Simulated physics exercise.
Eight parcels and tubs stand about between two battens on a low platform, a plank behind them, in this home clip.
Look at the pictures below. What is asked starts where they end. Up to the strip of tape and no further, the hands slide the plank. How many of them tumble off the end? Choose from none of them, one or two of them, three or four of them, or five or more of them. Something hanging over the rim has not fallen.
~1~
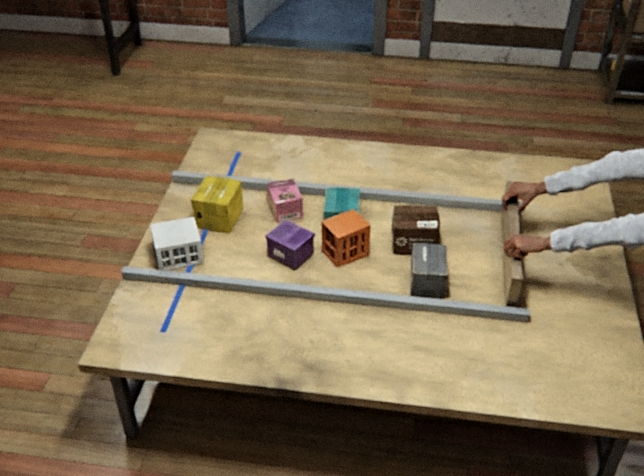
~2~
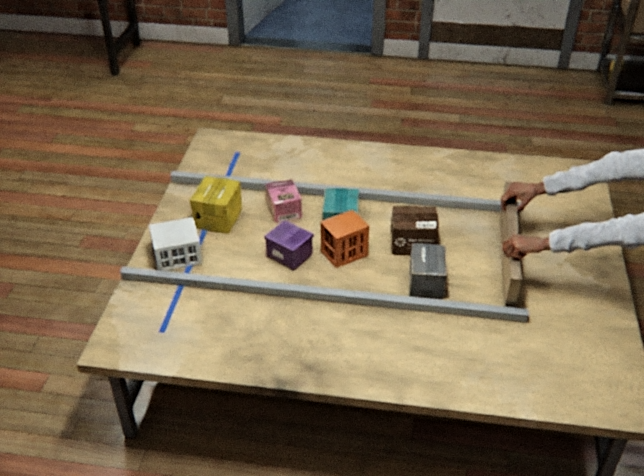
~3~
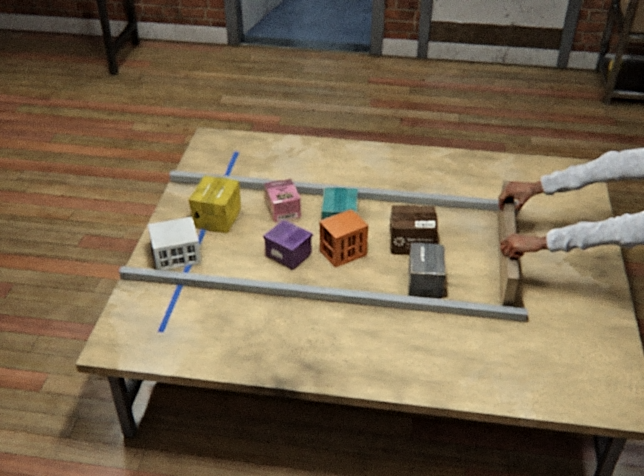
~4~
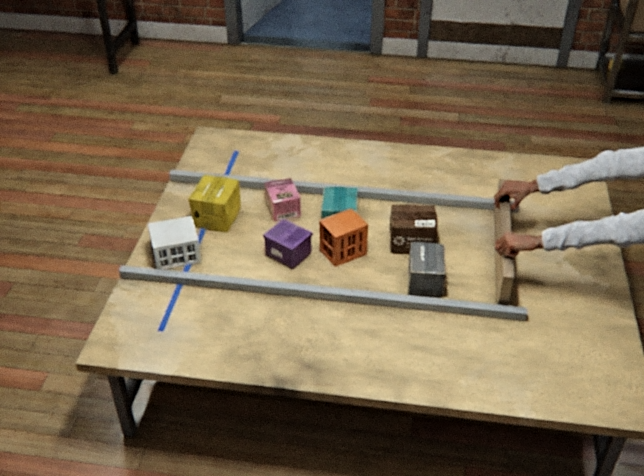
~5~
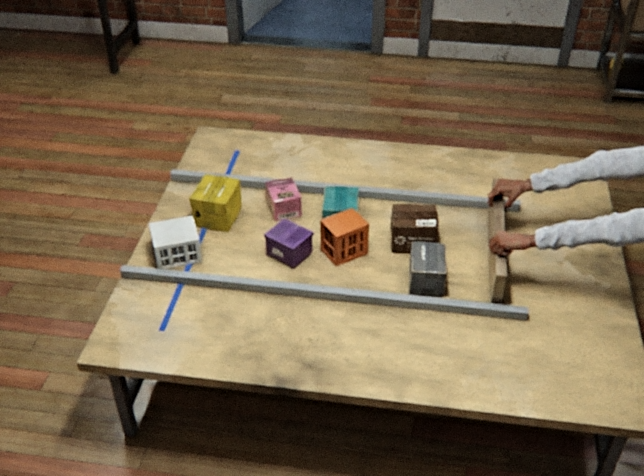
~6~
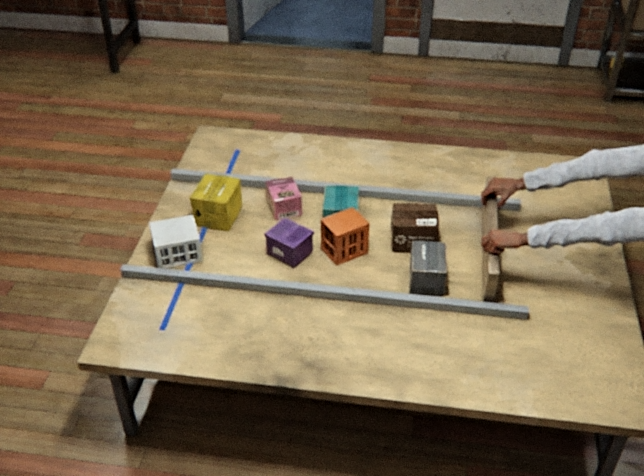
Three or four of them do.
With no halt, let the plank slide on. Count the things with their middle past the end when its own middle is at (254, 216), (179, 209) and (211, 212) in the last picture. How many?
In order: 1, 6, 4.
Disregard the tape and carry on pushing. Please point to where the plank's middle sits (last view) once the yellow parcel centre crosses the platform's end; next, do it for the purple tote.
The yellow parcel gives roughly (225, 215), the purple tote roughly (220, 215).
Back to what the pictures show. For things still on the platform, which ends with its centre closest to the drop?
That is the turquoise parcel.
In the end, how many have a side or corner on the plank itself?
My count gives 2.
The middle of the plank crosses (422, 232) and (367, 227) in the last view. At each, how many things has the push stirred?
By the first moment it's 2, by the second it's 6.
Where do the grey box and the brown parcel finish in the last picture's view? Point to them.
Grey box at about (176, 243), brown parcel at about (187, 204).
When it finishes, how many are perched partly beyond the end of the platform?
The count is 2.
Soon after, none off yet; white crate at rest near (176, 242); yellow parcel at rest near (217, 202); pink box at rest near (284, 198).
After that, none off yet; white crate displaced a little near (170, 242); yellow parcel displaced about its own width near (188, 203); pink box displaced well along near (222, 187).
In the end, the number that fall off is three or four; gone, purple tote, pink box, yellow parcel and white crate.
